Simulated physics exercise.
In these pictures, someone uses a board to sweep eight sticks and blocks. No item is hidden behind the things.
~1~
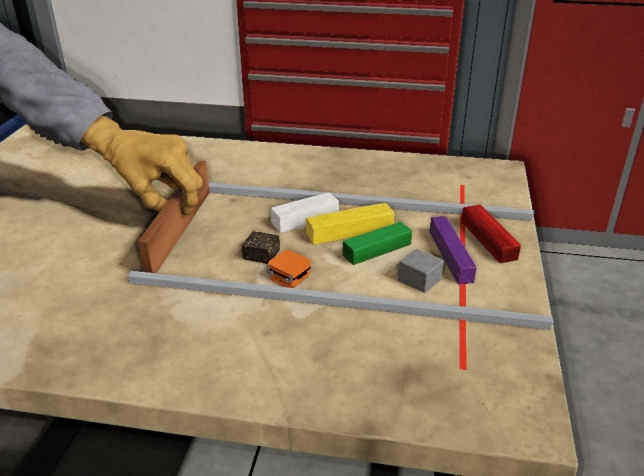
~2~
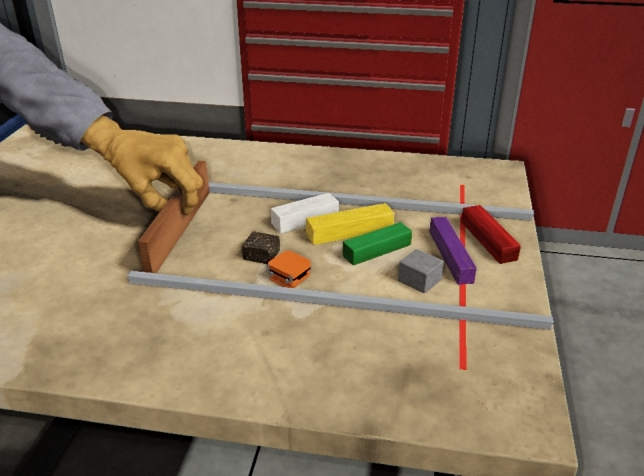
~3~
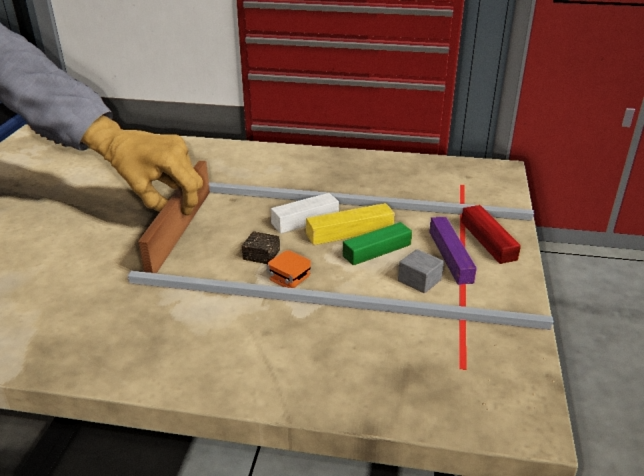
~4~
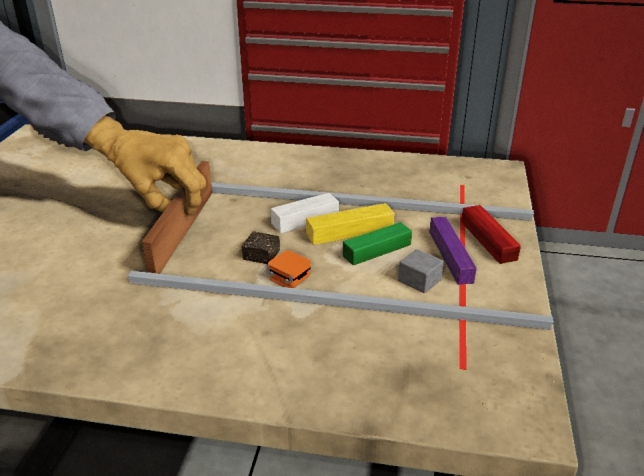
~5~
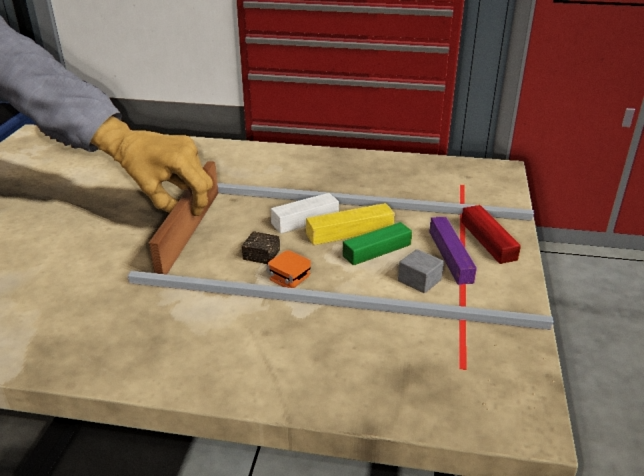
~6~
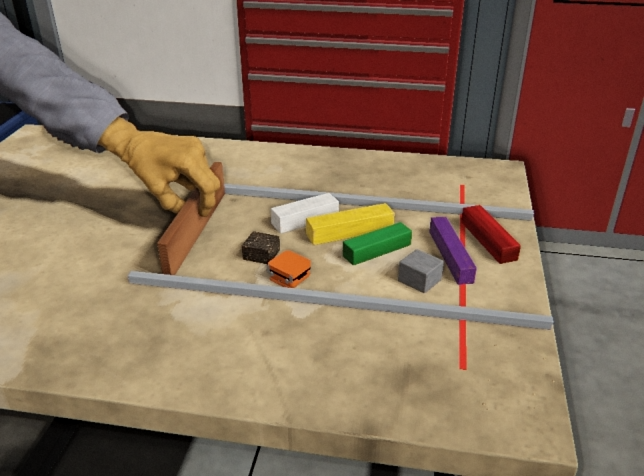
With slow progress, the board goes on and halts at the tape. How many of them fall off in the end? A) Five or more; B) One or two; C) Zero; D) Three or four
Option B: One or two.
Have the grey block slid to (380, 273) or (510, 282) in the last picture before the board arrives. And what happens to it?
Trial 1: Still up; trial 2: Over the edge.
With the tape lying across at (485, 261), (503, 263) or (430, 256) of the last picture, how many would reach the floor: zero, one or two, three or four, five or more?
The counts for the three tapes are either one or two, three or four and zero.
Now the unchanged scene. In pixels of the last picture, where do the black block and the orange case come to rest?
Black block at about (479, 278), orange case at about (480, 297).
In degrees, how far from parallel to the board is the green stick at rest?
I'd estimate about 15 degrees.
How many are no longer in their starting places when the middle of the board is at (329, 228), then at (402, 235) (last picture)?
At the first spot the count is 5, and at the second it is 8.
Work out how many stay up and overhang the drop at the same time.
Count: 1.
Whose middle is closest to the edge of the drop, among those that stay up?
It's the purple bar that ends up nearest.
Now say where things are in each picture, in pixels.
Red stick (490, 233); purple bar (452, 249); grey block (421, 271); board (178, 214); tape (463, 259), in the first frame.
Purple bar (452, 249); white bar (305, 213), in the second frame.
Grey block (421, 271); board (178, 214), in the third frame.
Red stick (490, 233); green stick (378, 243), in the fourth frame.
Purple bar (452, 249); black block (261, 248), in the fifth frame.
Red stick (490, 233); purple bar (452, 249); grey block (421, 271); board (195, 216); tape (463, 259), in the sixth frame.
A little later, none off yet; red stick at rest near (490, 233); purple bar at rest near (452, 249); grey block at rest near (421, 271).
When it is over, the number that fall off is one or two; down, red stick.
